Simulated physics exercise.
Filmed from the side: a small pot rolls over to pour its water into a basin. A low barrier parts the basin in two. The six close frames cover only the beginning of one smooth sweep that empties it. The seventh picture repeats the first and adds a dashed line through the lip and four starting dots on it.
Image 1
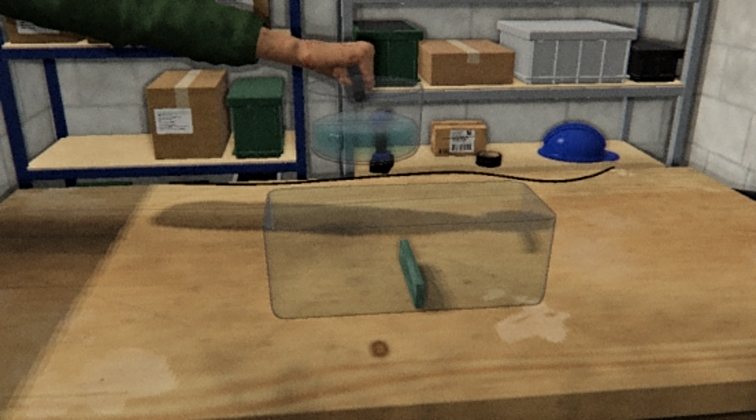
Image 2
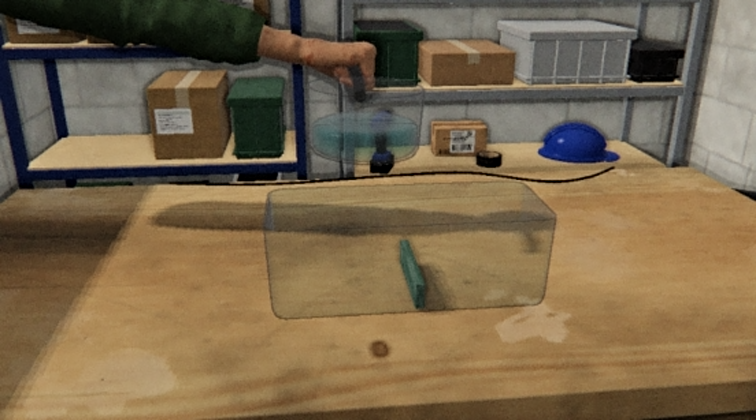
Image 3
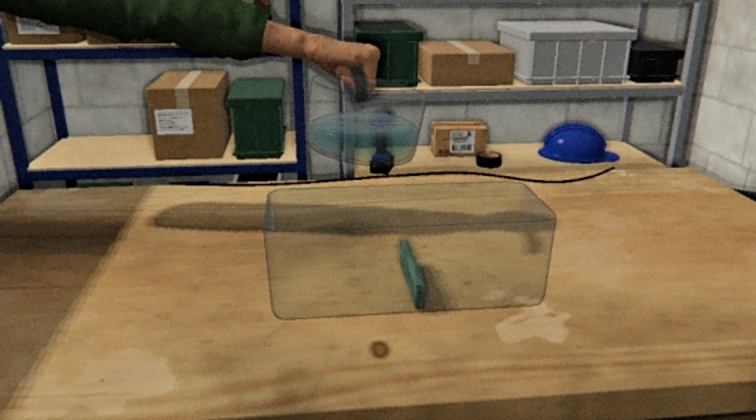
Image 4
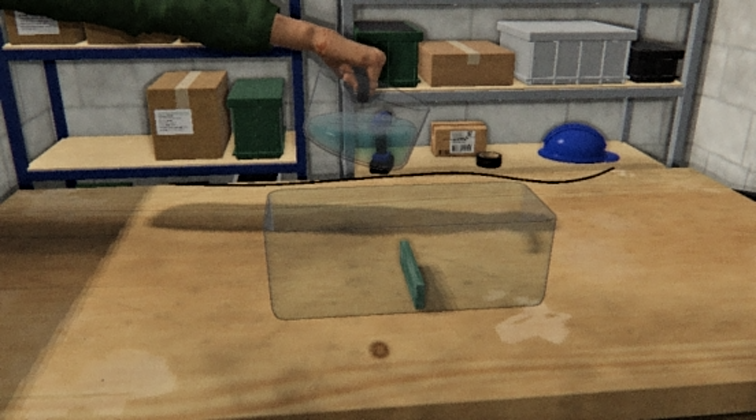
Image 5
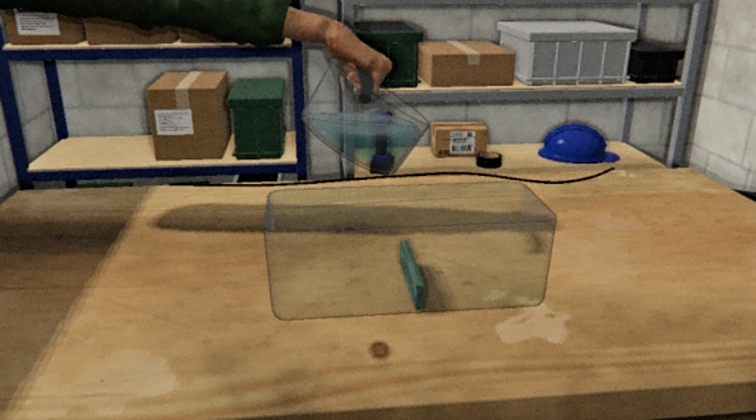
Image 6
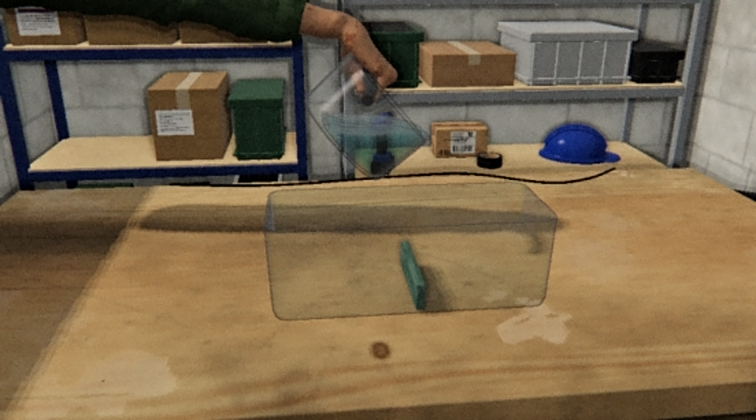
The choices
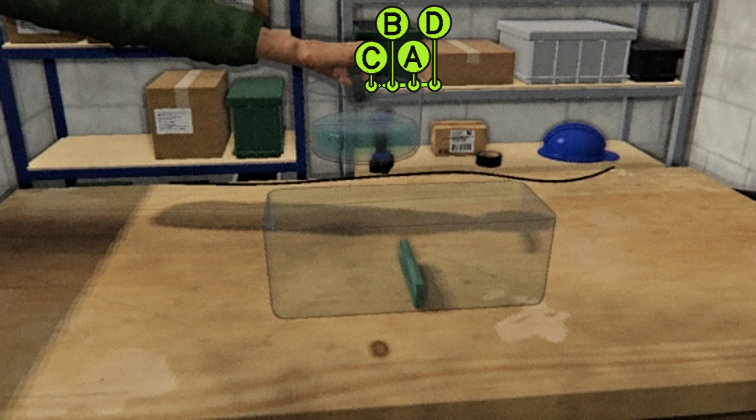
A hand in a dark green sleeve reaches in from the upper left, holding a clear pot of bluish water above a wooden workbench in a storeroom, seen from the side. Below it sits a clear rectangular basin with a low green barrier inside, before shelves of brown boxes, green bins and a blue helmet. The hand steadily tips the pot to the right until water reaches its lip, while the view stays still.
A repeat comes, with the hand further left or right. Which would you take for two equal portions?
The answer is spot B.
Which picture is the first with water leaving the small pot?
In picture 6.
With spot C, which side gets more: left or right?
The left one.
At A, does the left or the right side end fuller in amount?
More ends on the right.
On the marked copy, A at (413, 84); B at (392, 85); C at (371, 85); D at (434, 84).
With A, about 28 % ends left of the wall and 72 % right of it.
With B, about 50 % ends left of the wall and 50 % right of it.
With C, about 80 % ends left of the wall and 19 % right of it.
With D, about 7 % ends left of the wall and 92 % right of it.
